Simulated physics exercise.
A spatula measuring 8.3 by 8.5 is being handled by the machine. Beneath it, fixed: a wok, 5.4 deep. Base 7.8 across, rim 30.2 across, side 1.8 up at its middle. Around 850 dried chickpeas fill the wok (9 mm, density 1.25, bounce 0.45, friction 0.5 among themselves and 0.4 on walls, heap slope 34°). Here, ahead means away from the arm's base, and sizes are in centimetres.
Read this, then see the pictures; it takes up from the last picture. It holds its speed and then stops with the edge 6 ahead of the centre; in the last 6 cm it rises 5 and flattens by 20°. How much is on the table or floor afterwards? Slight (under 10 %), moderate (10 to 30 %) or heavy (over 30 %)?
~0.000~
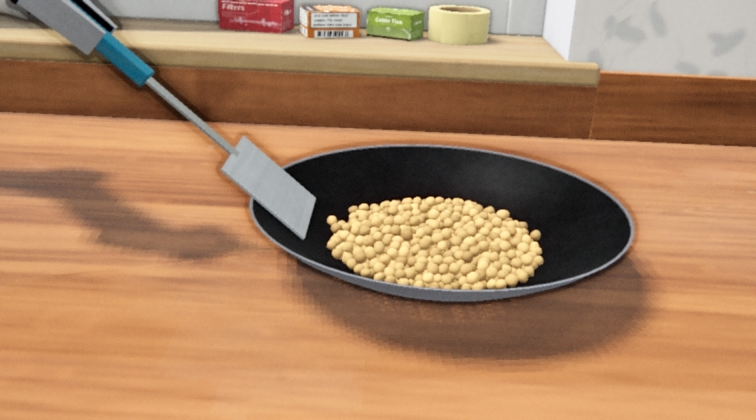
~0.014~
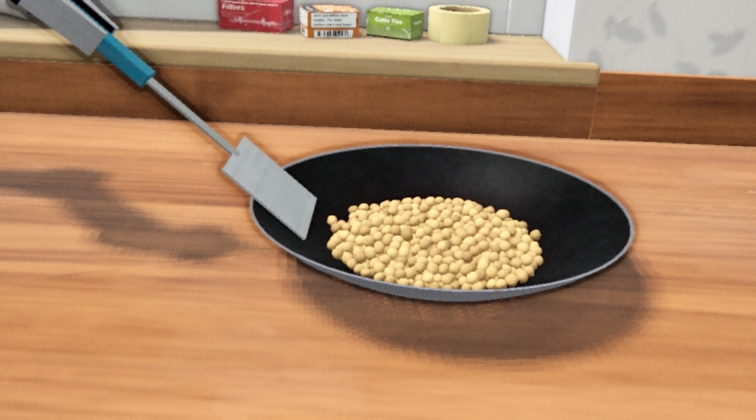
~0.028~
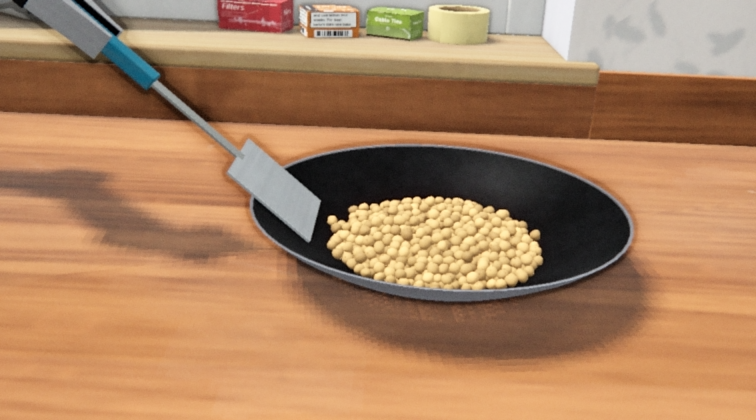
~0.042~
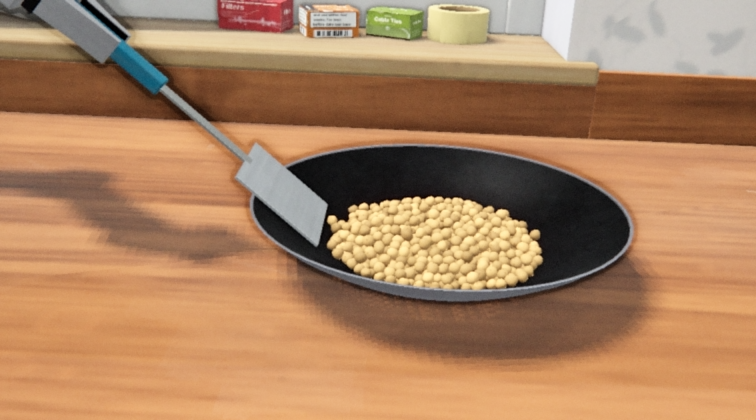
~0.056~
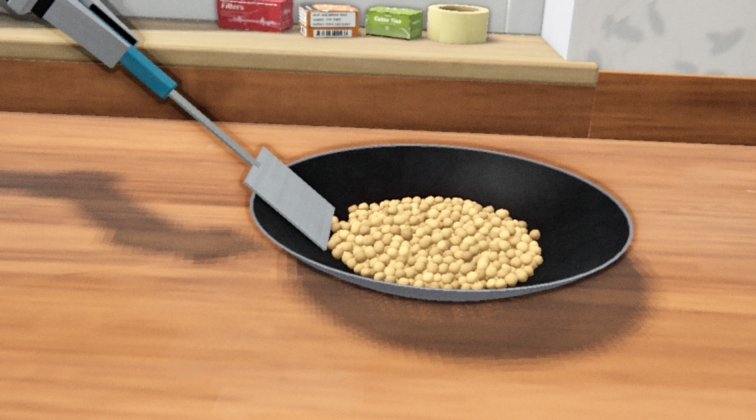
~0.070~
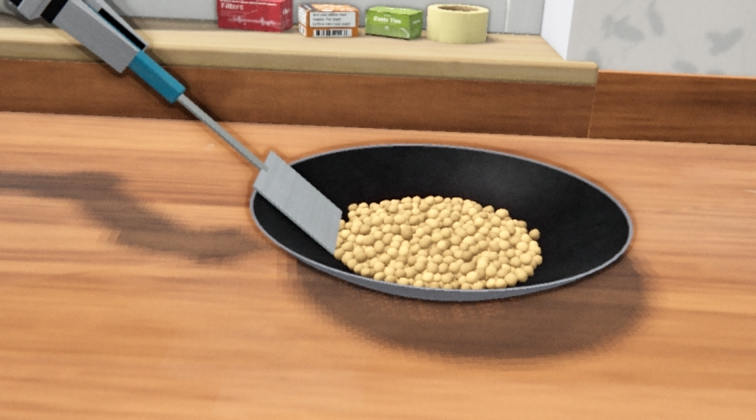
Slight.
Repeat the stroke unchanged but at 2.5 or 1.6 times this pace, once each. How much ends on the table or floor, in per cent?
About 20 and 10 per cent.
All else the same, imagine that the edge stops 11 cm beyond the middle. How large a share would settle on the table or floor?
Estimate: Approx. 10 %.
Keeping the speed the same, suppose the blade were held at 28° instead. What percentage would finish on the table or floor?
In that case, around 0 percent would end up on the table or floor.
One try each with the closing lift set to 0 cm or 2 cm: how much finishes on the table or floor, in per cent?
It works out to some 0 per cent for the first setting and some 0 per cent for the second.
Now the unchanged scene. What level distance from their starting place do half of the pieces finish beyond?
Near 4 cm, measured level.
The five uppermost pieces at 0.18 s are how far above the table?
I'd put them at about 4 centimetres above the table.
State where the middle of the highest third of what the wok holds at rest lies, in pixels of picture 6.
The middle lies somewhere around (540, 227).
After 0.18 s, sloping 41°, highest piece 4 above the table; 854 in the wok.
After 0.30 s, sloping 33°, highest piece 6 above the table; 854 in the wok.
After 0.55 s, sloping 21°, highest piece 6 above the table; 854 in the wok.
After 1.60 s, sloping 21°, highest piece 5 above the table; 854 in the wok.
At rest, 854 in the wok. That is 0 % on the table or floor.
